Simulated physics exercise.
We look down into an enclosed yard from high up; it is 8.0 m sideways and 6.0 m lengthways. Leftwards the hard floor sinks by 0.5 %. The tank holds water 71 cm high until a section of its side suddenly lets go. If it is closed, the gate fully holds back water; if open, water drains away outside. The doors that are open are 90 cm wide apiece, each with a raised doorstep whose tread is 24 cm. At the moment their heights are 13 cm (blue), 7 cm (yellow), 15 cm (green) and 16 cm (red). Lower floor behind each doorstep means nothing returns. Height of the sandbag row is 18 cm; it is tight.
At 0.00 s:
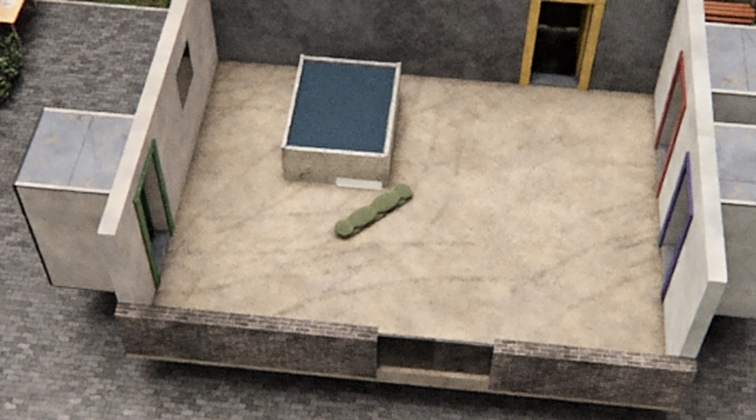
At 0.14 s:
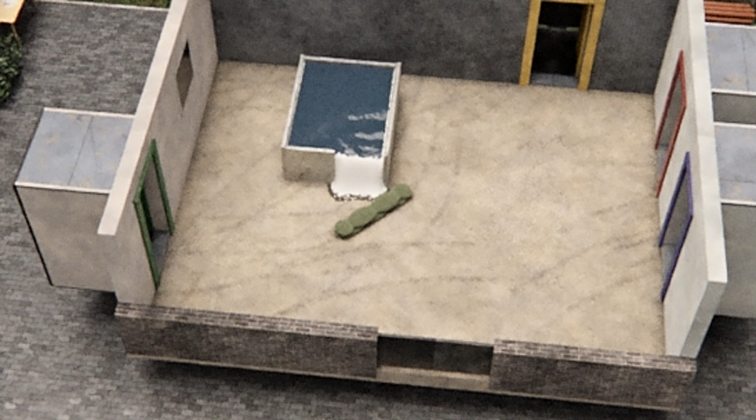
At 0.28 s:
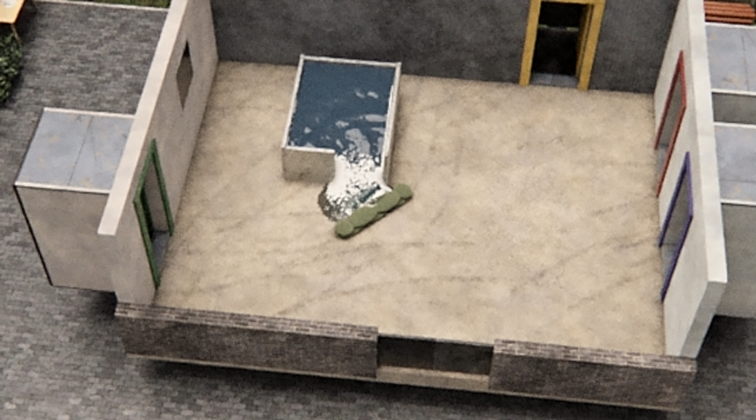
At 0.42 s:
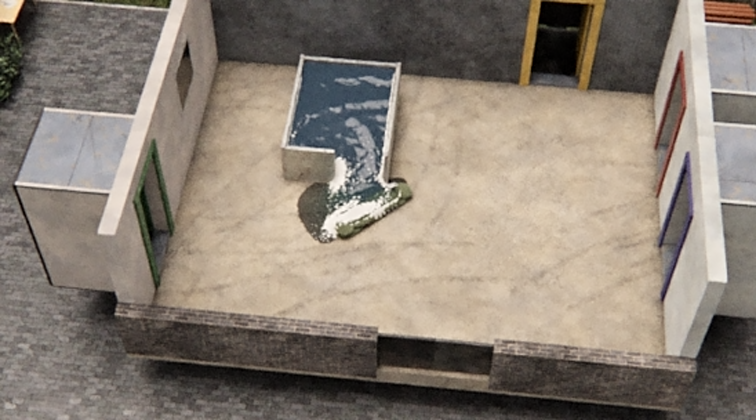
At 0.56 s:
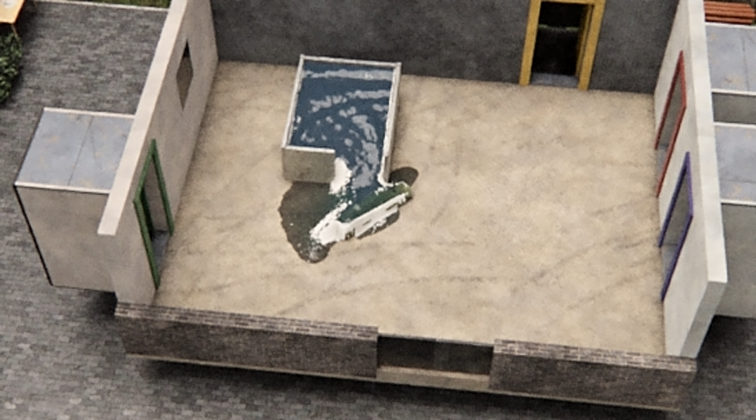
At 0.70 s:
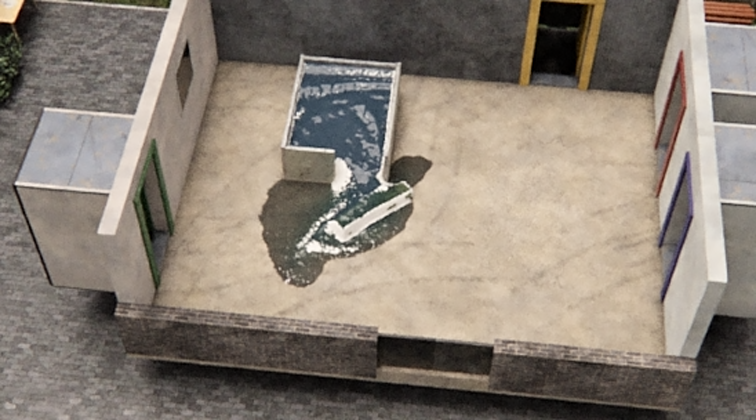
Water pours from the raised tank, meets the green sandbag row, and spreads leftward across the yard.
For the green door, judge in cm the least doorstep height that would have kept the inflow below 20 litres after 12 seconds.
A doorstep of about 14.5 cm.
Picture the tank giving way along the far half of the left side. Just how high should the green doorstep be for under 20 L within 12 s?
It needs to be about 7.0 cm high.
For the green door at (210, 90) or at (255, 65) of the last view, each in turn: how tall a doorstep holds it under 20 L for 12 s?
First place around 7.0 cm, second around 8.0 cm.
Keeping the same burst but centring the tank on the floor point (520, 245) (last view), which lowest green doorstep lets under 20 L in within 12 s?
At least roughly 8.0 cm high.
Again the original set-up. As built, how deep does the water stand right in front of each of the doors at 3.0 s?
Depths in cm: Blue 0, yellow 0, green 18, red 0.
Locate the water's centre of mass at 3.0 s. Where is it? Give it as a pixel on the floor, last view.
The water is centred near (328, 203).
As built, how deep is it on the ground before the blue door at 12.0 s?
Lab note: Depth approx. 4.0 cm.
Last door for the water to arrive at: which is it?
The answer is the red door.
After 1.4 s water covers 25 % of the floor, deepest (45 cm) near (363, 205); it has not reached the green door.
After 3.0 s water covers 45 % of the floor, deepest (32 cm) near (375, 198); 18 cm at the green door, 3 litres in over its 15 cm doorstep.
After 12.0 s water covers 95 % of the floor, deepest (10 cm) near (199, 134); 8 cm at the green door, 17 litres in over its 15 cm doorstep.
At the green door as built, the water arrived by 1.7 s and peaked near 20 cm at 3.4 s.
Run again over the same 12 s with other heights there, 31 litres in over 13.5 cm, 2 litres over 18.5 cm. The limit of 20 litres is kept from about 14.5 cm up.
